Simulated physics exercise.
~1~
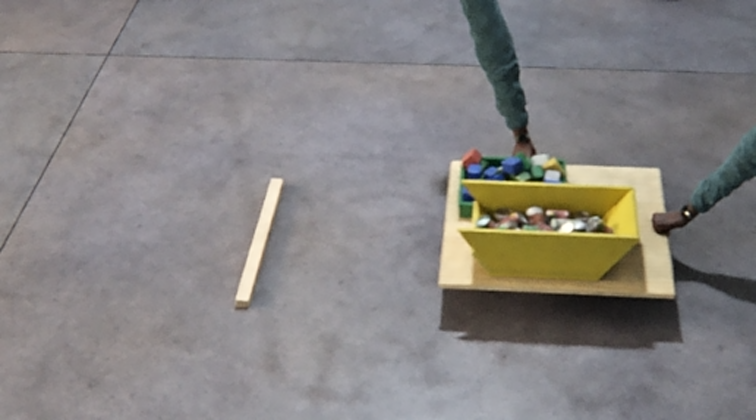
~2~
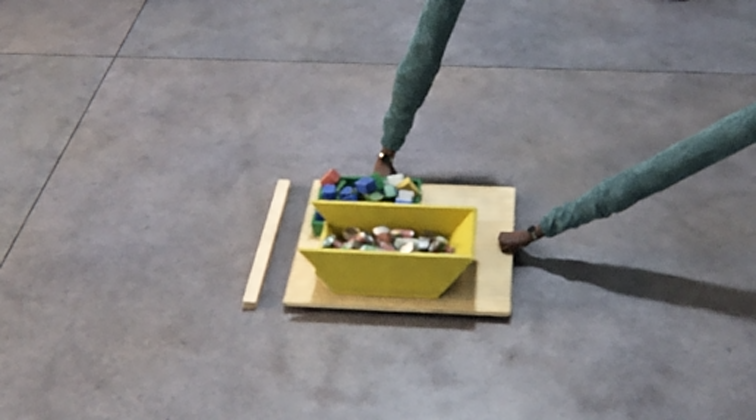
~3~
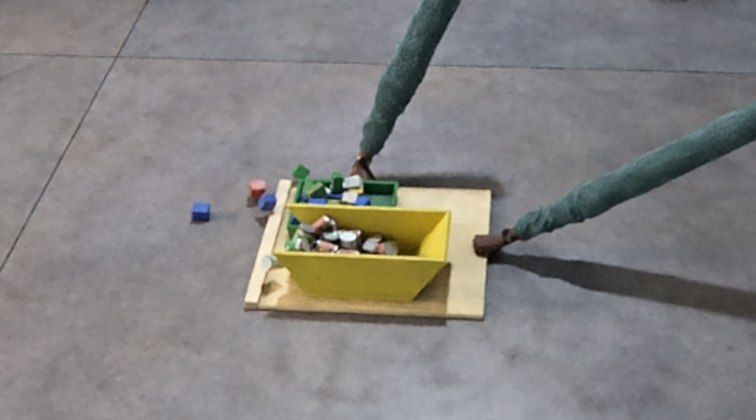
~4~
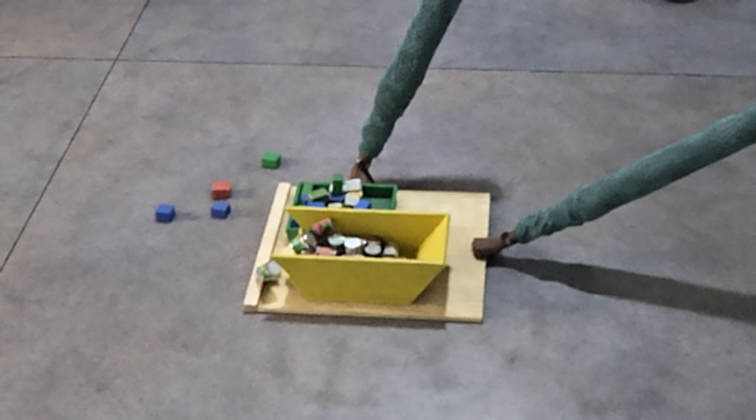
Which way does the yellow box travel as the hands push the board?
The yellow box moves to the left, riding on the board until it reaches the wooden strip.
